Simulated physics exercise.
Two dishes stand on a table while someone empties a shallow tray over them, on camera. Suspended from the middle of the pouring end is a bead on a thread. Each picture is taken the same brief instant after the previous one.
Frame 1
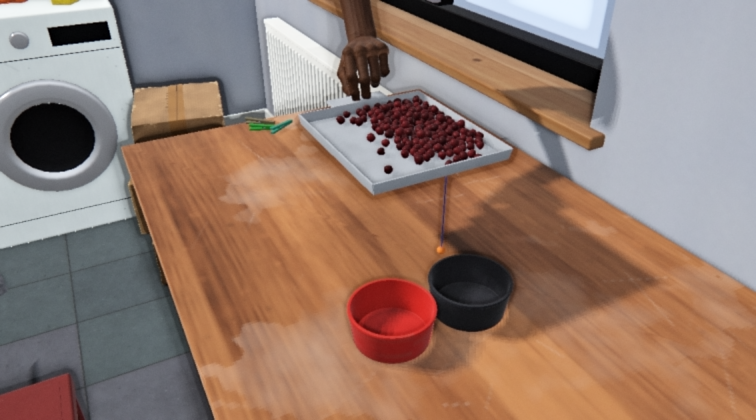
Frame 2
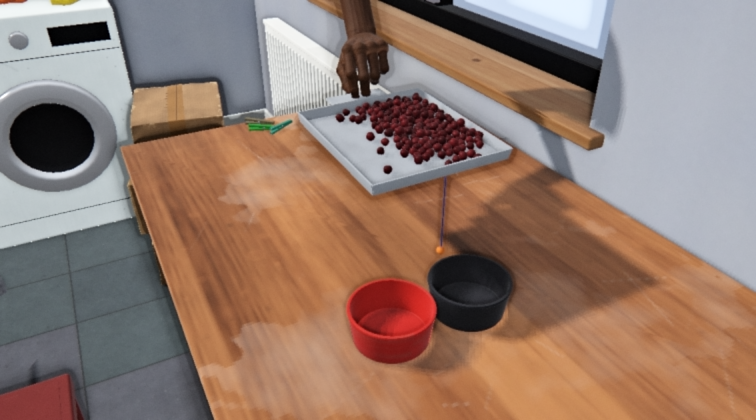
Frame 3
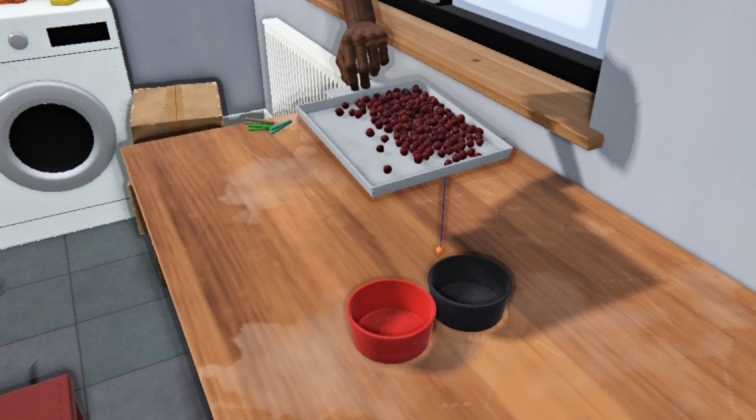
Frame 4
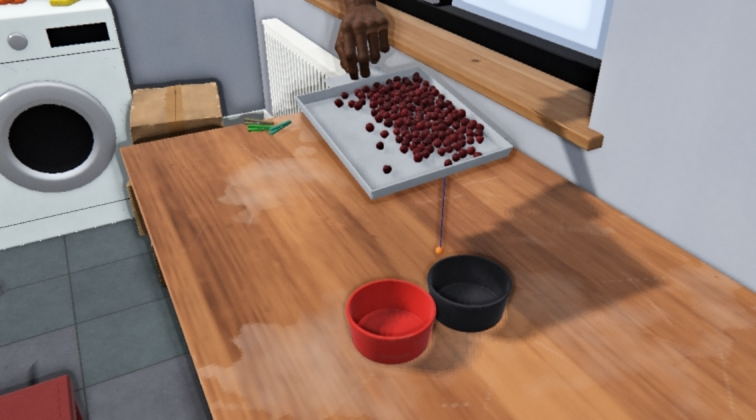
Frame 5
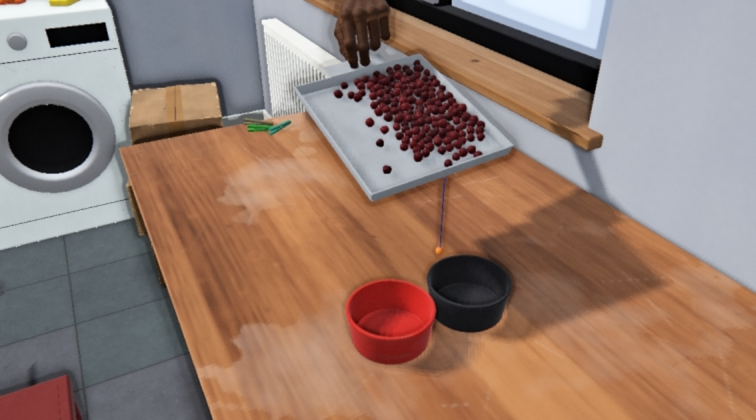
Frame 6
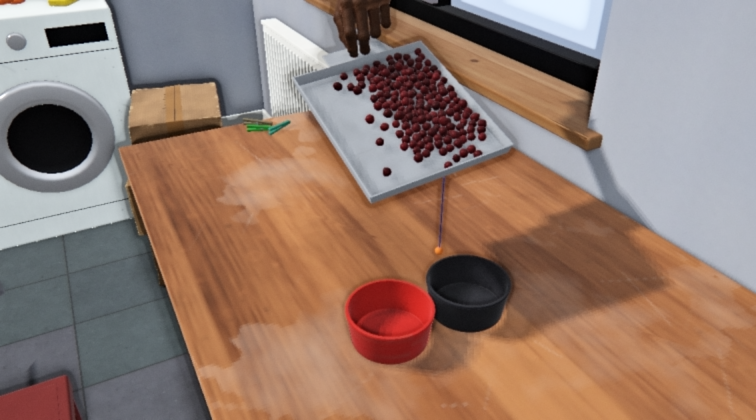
At the start, a hand holds a shallow tray of dark red cherries nearly level above a wooden table with a red dish and a black dish. The hand gradually raises the far end, steepening the tray as its near left corner dips slightly, and the cherries shift only a little.
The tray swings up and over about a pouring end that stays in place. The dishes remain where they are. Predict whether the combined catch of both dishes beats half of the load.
The combined catch beats half.
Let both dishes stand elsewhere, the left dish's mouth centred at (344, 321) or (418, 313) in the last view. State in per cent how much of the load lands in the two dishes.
70 %, 40 %.
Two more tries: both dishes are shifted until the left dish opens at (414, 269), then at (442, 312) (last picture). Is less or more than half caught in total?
Catch, run one: Below the halfway mark; run two: Below the halfway mark.
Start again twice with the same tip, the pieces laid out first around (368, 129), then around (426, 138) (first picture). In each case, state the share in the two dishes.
In order, roughly 80 % and 80 %.
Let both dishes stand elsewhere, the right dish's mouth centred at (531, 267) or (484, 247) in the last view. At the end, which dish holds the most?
In the first try it's the one on the left, and in the second it's the one on the left.
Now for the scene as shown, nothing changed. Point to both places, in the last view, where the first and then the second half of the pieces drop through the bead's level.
The first part passes (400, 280); everything after passes (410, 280).
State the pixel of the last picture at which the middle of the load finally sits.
I'd mark it at roughly (400, 324).
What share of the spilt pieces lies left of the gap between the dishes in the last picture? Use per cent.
Close to 70 %.
Shortly afterwards, tray tipped steeply; the bulk on the tray; a little in the left dish; only a few in the right dish; a little in the air.
Next, tray tipped past a quarter turn; near two thirds on the tray; near a quarter in the left dish; only a few in the right dish; a little outside both; a little in the air.
Some moments later, tray tipped past a quarter turn; near half in the left dish; near a quarter in the right dish; near a quarter outside both.
In the end, tray tipped past a quarter turn; near half in the left dish; near a quarter in the right dish; near a quarter outside both.
